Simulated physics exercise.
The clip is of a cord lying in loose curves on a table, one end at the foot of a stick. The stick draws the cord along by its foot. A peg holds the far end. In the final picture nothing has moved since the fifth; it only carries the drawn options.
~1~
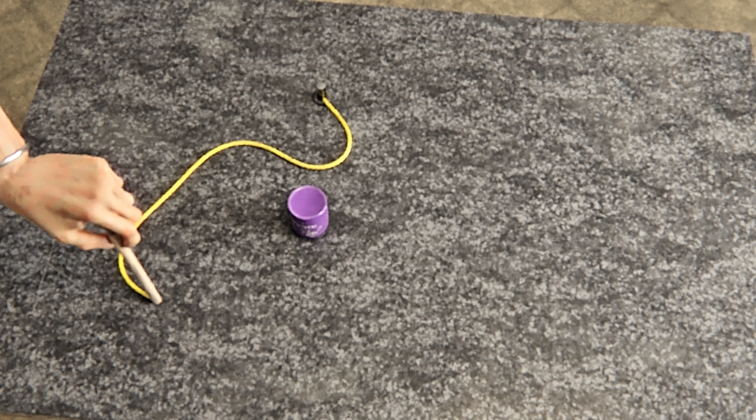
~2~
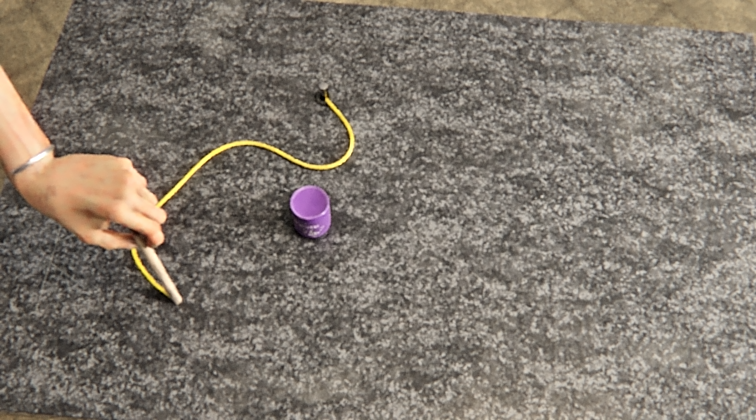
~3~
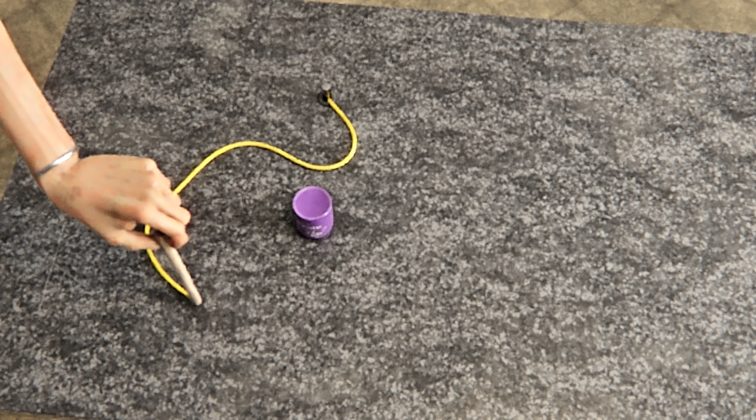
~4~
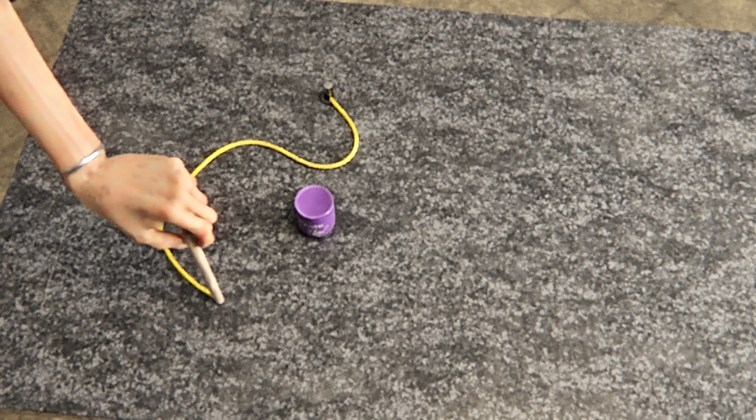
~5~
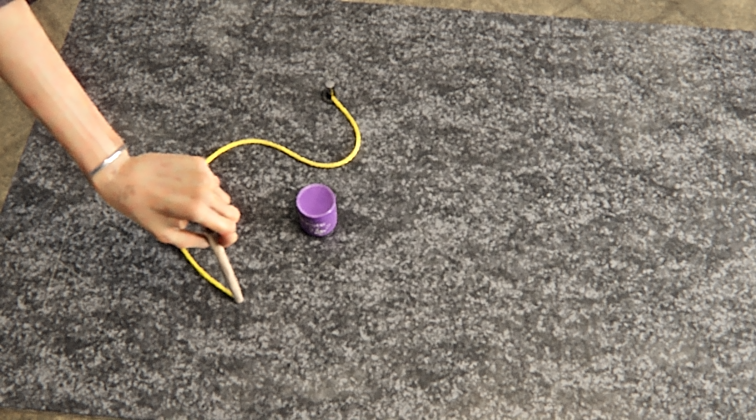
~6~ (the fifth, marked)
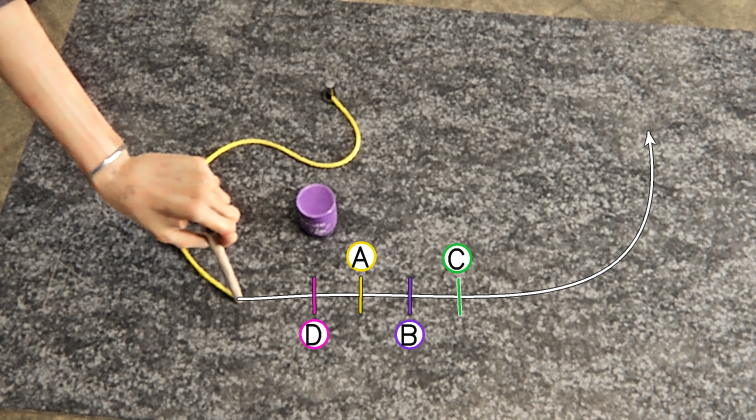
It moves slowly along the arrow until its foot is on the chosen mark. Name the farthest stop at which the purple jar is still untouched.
Stop at B.
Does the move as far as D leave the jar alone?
Yes.
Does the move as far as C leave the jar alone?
For that mark, no.
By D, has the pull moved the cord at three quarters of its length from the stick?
No.
On the marked copy, A at (361, 295); B at (410, 296); C at (459, 297); D at (314, 295); the route from (239, 299) via (528, 294) to (648, 132).
Following B. Soon after the start, foot of the stick (300, 297), middle of the cord (238, 145).
Later, foot of the stick (358, 295), middle of the cord (240, 151).
In the end, foot of the stick (410, 296), middle of the cord (250, 166); nothing has been touched.
As for the rest, A is safe but short; C brings the cord against the jar; D is safe but short.
